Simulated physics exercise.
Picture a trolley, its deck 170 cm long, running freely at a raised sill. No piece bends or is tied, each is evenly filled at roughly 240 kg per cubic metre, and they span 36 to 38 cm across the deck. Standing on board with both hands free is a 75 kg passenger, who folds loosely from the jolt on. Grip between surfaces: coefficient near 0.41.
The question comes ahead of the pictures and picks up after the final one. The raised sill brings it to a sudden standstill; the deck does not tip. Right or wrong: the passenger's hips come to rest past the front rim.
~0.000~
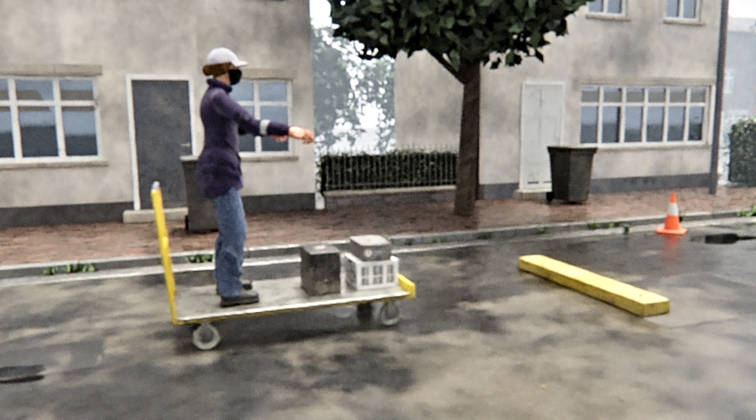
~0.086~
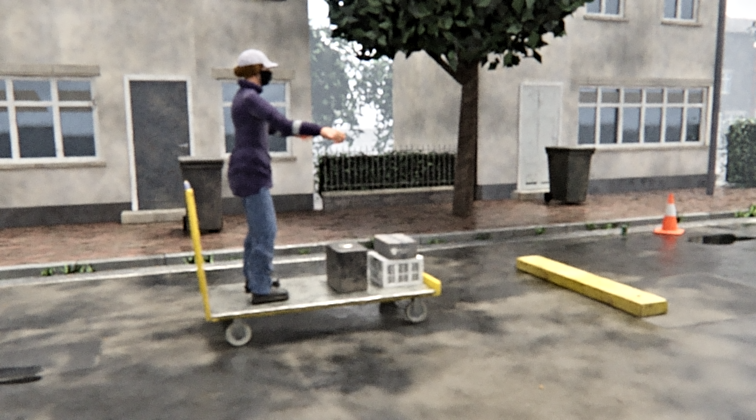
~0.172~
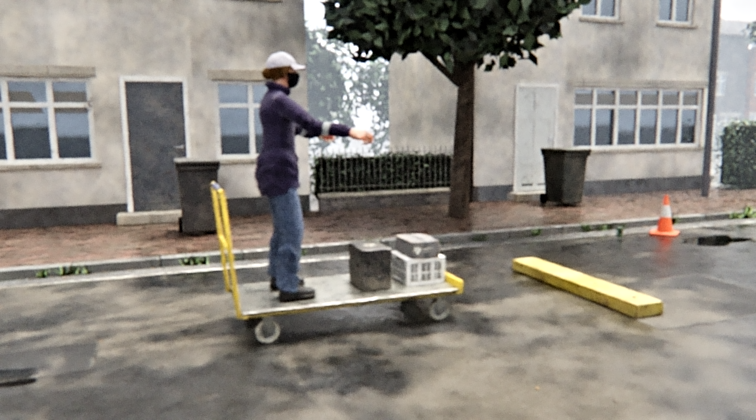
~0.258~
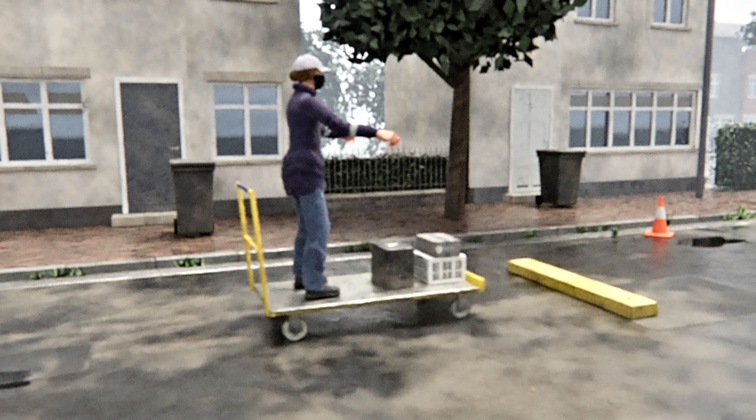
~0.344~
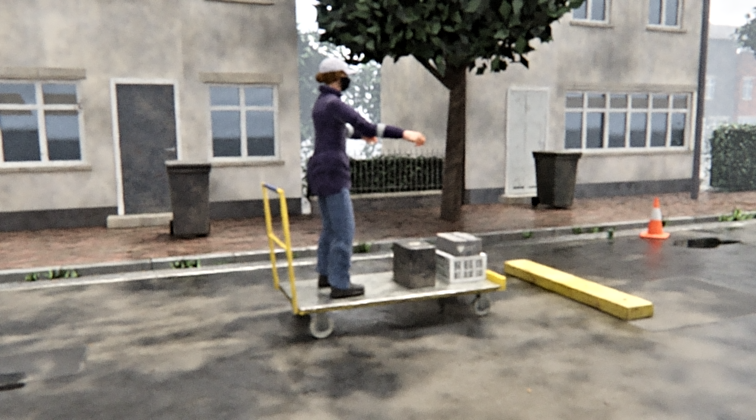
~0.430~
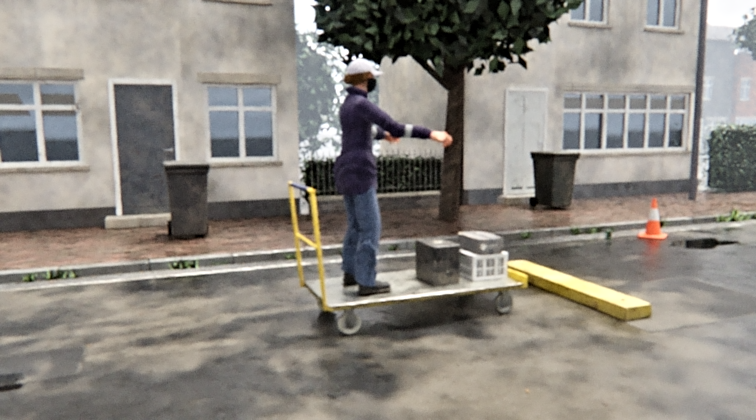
Right.
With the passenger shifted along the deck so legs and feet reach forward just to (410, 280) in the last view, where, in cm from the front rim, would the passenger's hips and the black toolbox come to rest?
The hips would end 30 cm past the front rim, while the black one stays 50 cm behind it.
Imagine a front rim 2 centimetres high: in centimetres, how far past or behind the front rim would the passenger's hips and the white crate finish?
With that rim, the hips stay 10 cm behind and white stays 20 cm behind.
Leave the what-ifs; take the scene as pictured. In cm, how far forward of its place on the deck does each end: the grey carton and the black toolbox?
Ahead by: Grey 150, black 10 (cm).
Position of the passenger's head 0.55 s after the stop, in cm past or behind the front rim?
Some 30 cm past it.
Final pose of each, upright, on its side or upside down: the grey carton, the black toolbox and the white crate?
Final poses - grey: Top down; black: Base down; white: Base down.
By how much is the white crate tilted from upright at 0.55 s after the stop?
It leans roughly 0°.
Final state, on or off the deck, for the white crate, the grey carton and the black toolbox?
White: Still aboard; grey: No longer aboard; black: Still aboard.
Impact comes at 0.68 s.
After 0.93 s the passenger's hips are 69 cm behind the rim, near (501, 197) in the last picture's view.
After 1.23 s the passenger's hips are 39 cm behind the rim, near (529, 221) in the last picture's view.
After 1.68 s the passenger's hips are 20 cm past the rim, near (581, 238) in the last picture's view.
At rest, 4.7 s, past the rim, grey carton and the passenger's hips; behind it, white crate and black toolbox.
